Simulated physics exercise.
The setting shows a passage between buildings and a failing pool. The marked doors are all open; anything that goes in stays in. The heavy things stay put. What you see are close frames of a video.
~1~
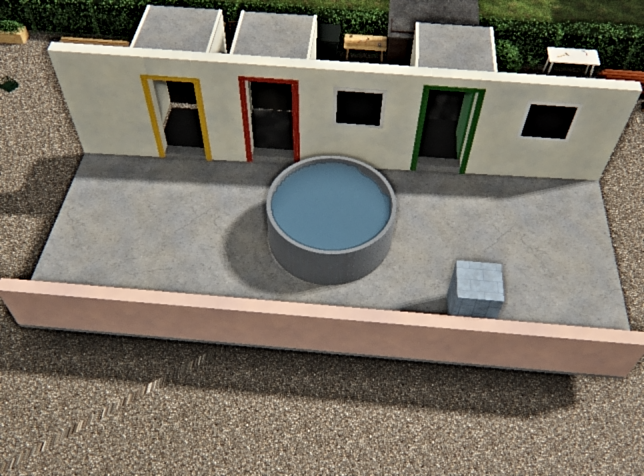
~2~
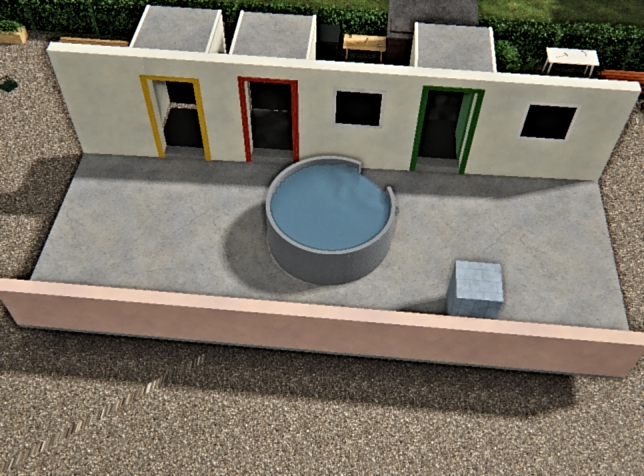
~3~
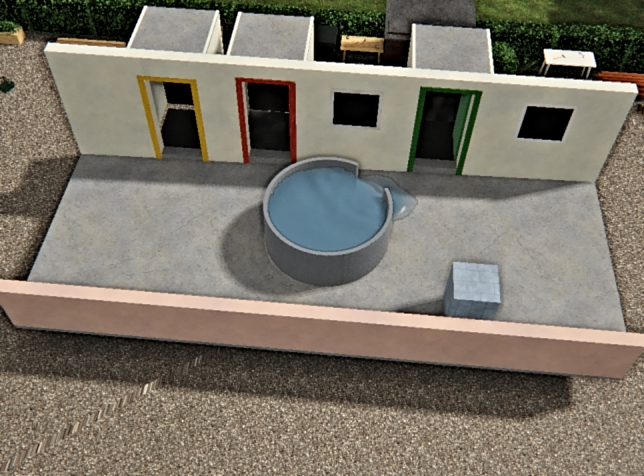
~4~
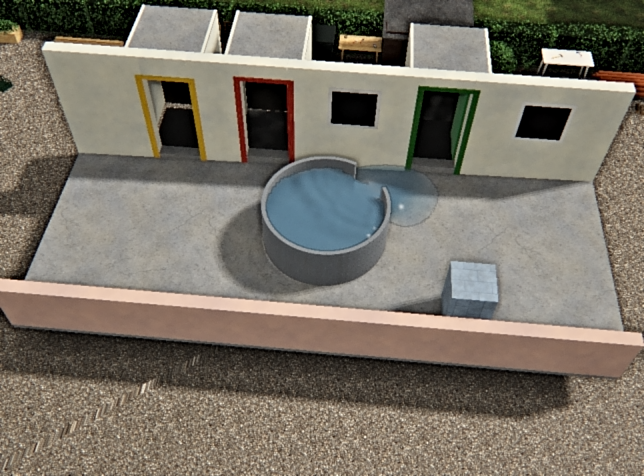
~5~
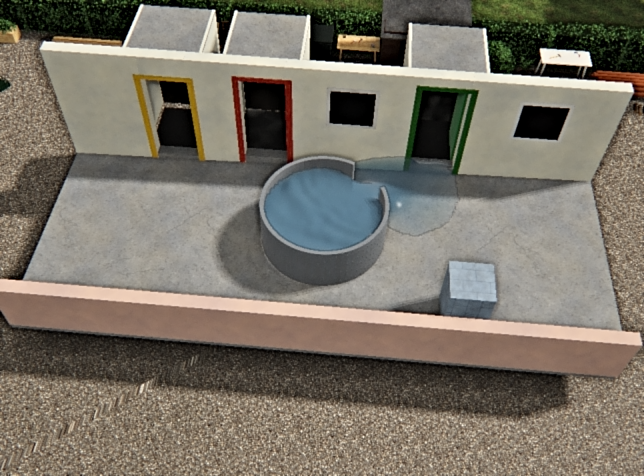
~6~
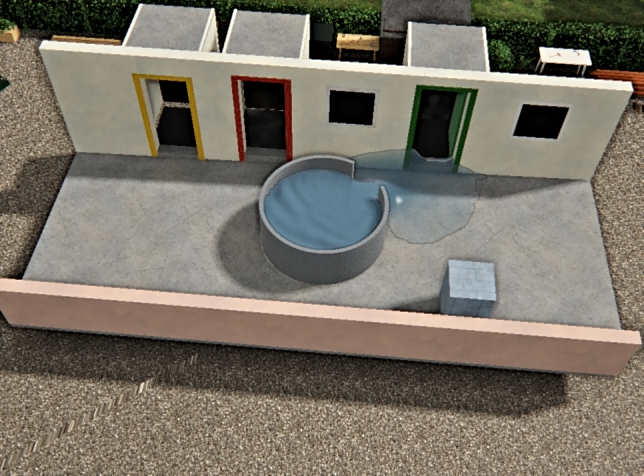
A round grey pool of blue water stands mid-yard on a paved passage, seen from high above, between a long cream wall and a low pink wall. Yellow, red and green doorways and two dark windows line the cream wall, with a pale blue block at right. A gap opens in the pool's far right rim, and water spreads rightward in a thin sheet past the green doorway as the view shifts very slightly.
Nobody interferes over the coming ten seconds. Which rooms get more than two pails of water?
As I see it, the green door will break the limit; the red door will respect the limit; the yellow door will respect the limit.
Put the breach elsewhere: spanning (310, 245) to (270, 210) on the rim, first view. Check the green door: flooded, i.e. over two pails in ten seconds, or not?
Green stays under.
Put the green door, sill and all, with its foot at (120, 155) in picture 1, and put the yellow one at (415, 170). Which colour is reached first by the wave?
It's the yellow-painted one.
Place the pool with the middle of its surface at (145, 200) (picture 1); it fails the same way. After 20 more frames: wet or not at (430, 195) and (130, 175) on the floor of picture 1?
Soaked, soaked.
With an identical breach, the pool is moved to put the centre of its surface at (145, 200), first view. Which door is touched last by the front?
Last: The green-painted one.
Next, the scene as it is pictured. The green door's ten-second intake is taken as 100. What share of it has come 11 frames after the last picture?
Share at that point: Roughly 65 %.
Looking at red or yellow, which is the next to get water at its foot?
The red-painted one.
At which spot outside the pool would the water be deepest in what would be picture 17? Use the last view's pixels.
Deepest point: Roughly (380, 174).
A moment on, water covers 20 % of the floor; the green door over two buckets in, the red door wet at the sill, nothing in, the yellow door not reached.
Next, water covers 30 % of the floor; the green door over two buckets in, the red door wet at the sill, nothing in, the yellow door wet at the sill, nothing in.
Then, water covers 50 % of the floor; the green door far over two buckets in, the red door wet at the sill, nothing in, the yellow door wet at the sill, nothing in.
Later, water covers 55 % of the floor; the green door far over two buckets in, the red door wet at the sill, nothing in, the yellow door wet at the sill, nothing in.
In the end, water covers 60 % of the floor; the green door far over two buckets in, the red door wet at the sill, nothing in, the yellow door wet at the sill, nothing in.
